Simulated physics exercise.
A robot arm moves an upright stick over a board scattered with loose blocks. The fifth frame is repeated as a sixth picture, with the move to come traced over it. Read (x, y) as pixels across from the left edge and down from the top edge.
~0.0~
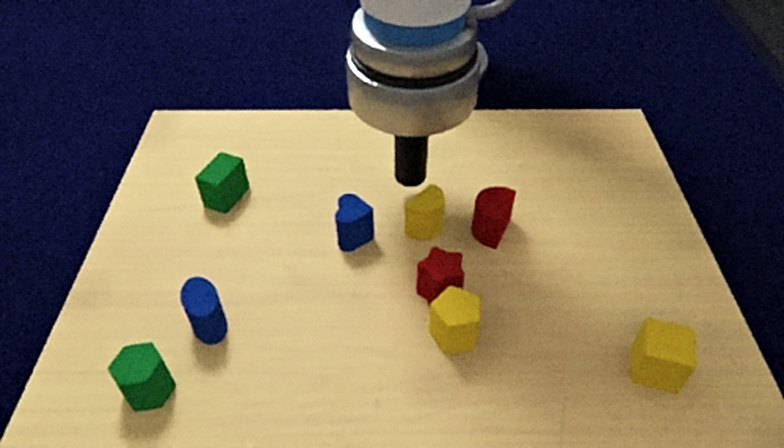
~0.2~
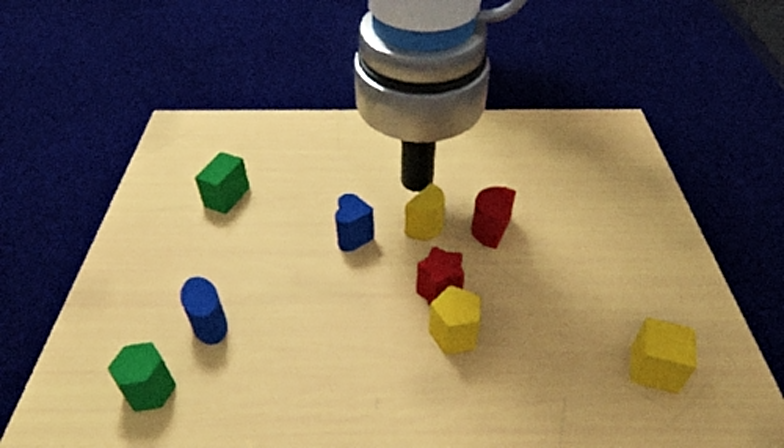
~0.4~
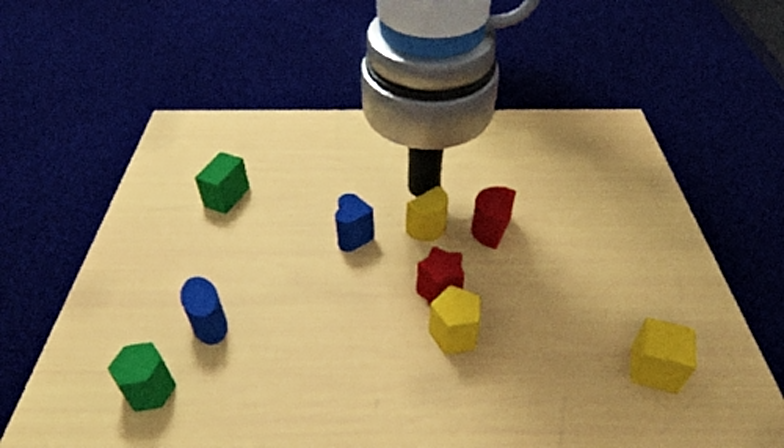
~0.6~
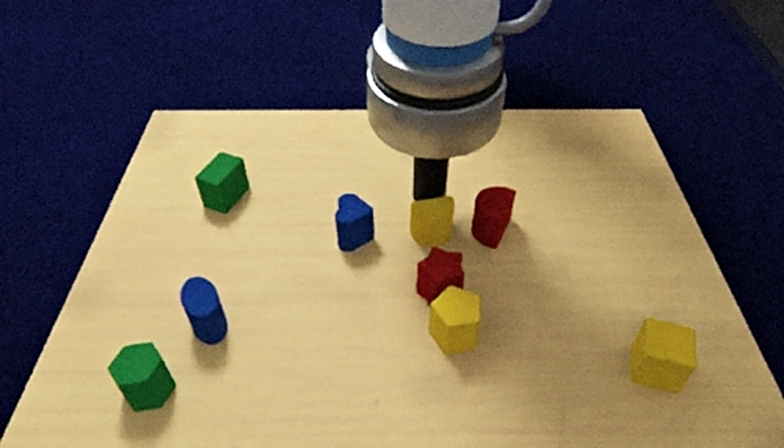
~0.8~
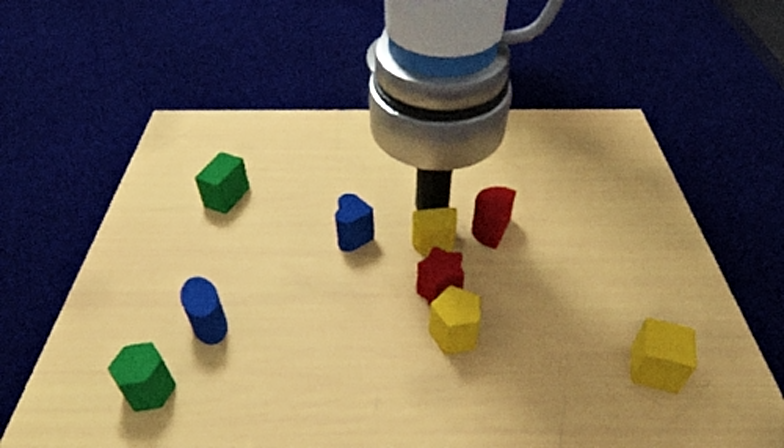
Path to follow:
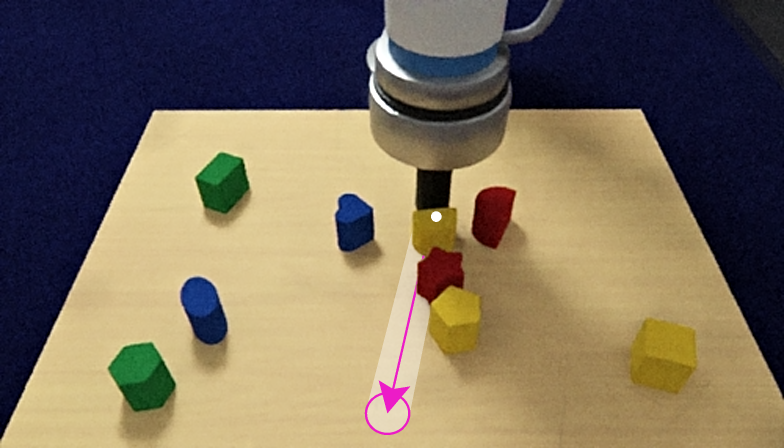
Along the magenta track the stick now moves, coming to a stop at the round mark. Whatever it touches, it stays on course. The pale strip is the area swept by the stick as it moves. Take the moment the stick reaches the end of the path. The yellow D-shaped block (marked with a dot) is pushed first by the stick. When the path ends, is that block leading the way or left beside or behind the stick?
Ahead to the end.
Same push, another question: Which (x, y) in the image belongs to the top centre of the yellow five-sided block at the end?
It is going to be at (496, 363).
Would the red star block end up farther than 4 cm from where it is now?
Yes.
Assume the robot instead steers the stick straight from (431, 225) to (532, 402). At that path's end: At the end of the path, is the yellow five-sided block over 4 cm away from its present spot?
That would be a no.
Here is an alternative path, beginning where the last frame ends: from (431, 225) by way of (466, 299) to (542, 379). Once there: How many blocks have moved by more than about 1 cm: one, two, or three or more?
Moved: 3 or more.
Drawn move, from (431, 225) directly to (388, 413); the dot is on the yellow D-shaped block.
On the path given first. One third of the way, stick (420, 261); yellow D-shaped block (422, 274); red star block (436, 303), turned 35° anticlockwise; yellow five-sided block (473, 329), turned 30° anticlockwise.
Two thirds of the way, stick (405, 324); yellow D-shaped block (413, 343), turned 15° anticlockwise; red star block (444, 369), turned 60° anticlockwise; yellow five-sided block (495, 361), turned 105° anticlockwise.
At the end, stick (387, 398); yellow D-shaped block (408, 421), turned 40° anticlockwise; red star block (456, 400), turned 115° anticlockwise; yellow five-sided block (496, 363), turned 115° anticlockwise; red D-shaped block still.
